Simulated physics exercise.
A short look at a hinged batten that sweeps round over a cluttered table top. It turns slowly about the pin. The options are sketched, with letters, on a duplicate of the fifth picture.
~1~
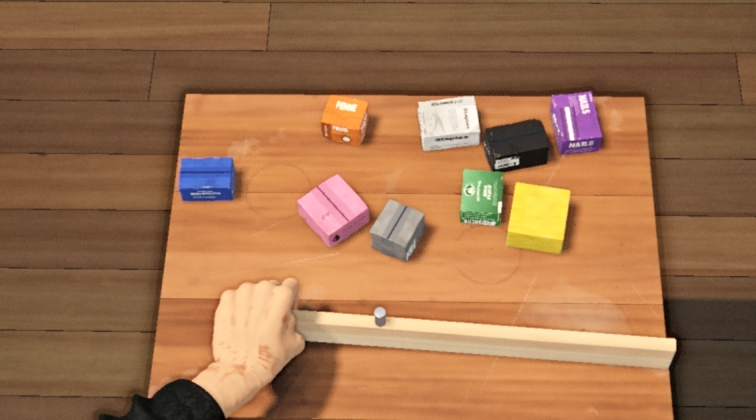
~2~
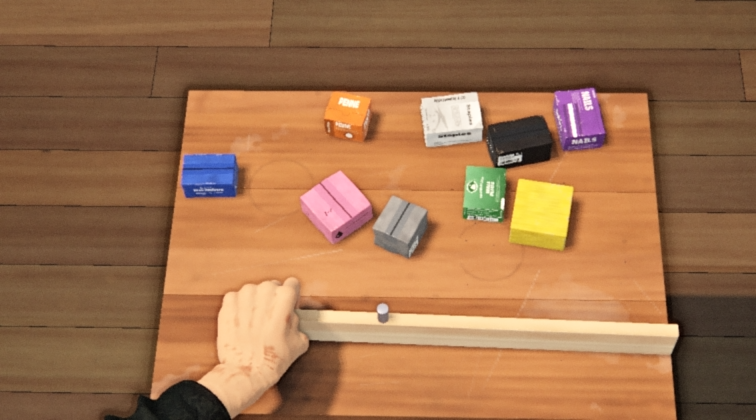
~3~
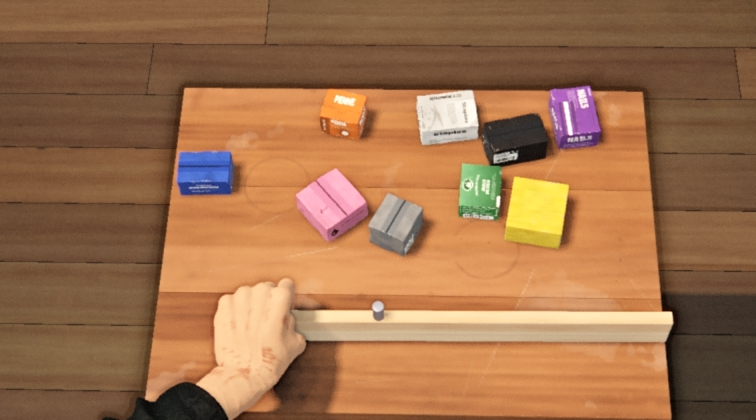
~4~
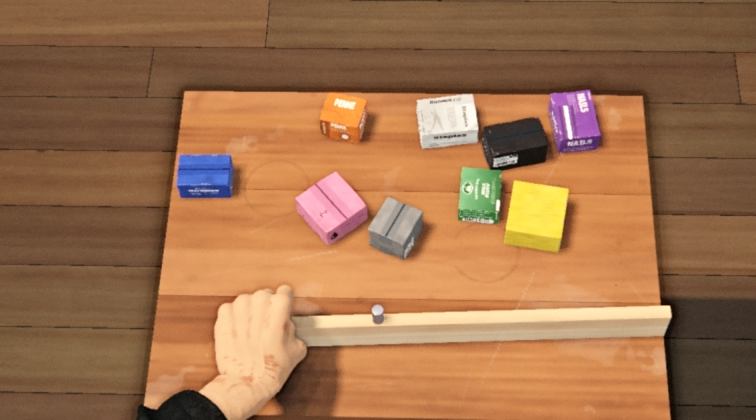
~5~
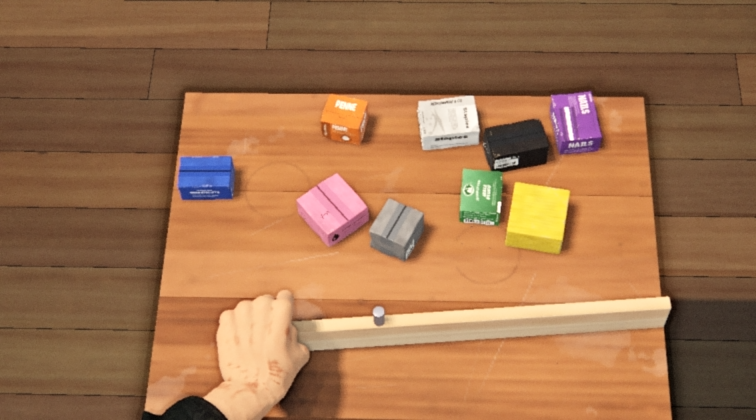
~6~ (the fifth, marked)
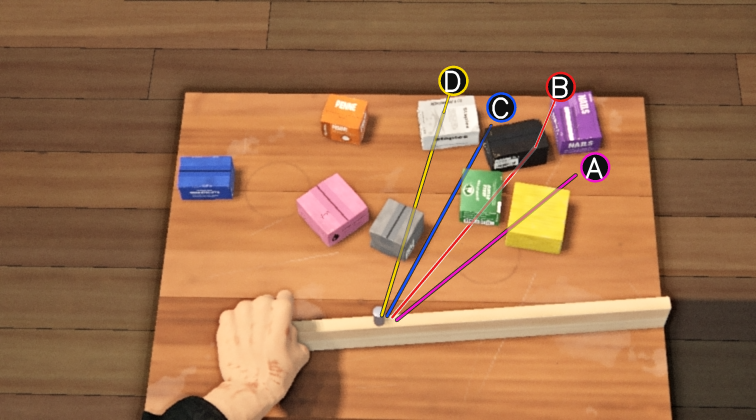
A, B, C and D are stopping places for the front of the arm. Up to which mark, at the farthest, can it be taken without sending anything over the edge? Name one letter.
No farther than C.
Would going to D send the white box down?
Yes.
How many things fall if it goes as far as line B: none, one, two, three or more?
In all, none.
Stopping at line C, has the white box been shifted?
By then, yes.
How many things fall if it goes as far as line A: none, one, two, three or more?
The count is none.
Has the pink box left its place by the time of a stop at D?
No.
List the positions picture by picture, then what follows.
Green box (482, 198); blue box (207, 179); purple box (576, 124), in the first picture.
Arm (535, 325); orange packet (348, 117), in the second picture.
Arm (530, 317); yellow block (537, 213), in the third picture.
Arm (530, 315); white box (447, 122), in the fourth picture.
Arm (531, 311); green box (481, 197); blue box (206, 178); purple box (575, 124), in the fifth picture.
On the marked copy, A at (489, 246); B at (467, 229); C at (442, 217); D at (414, 210).
Taking C. A third of the way, arm (513, 262); blue box (206, 178); orange packet (345, 120).
Two thirds of the way, arm (477, 222); black box (512, 128); yellow block (488, 165).
When it is over, arm (444, 204); white box (420, 94); black box (480, 93); nothing has fallen.
As for the rest, A is safe but short; B is safe but short; D drops the white box and black box.
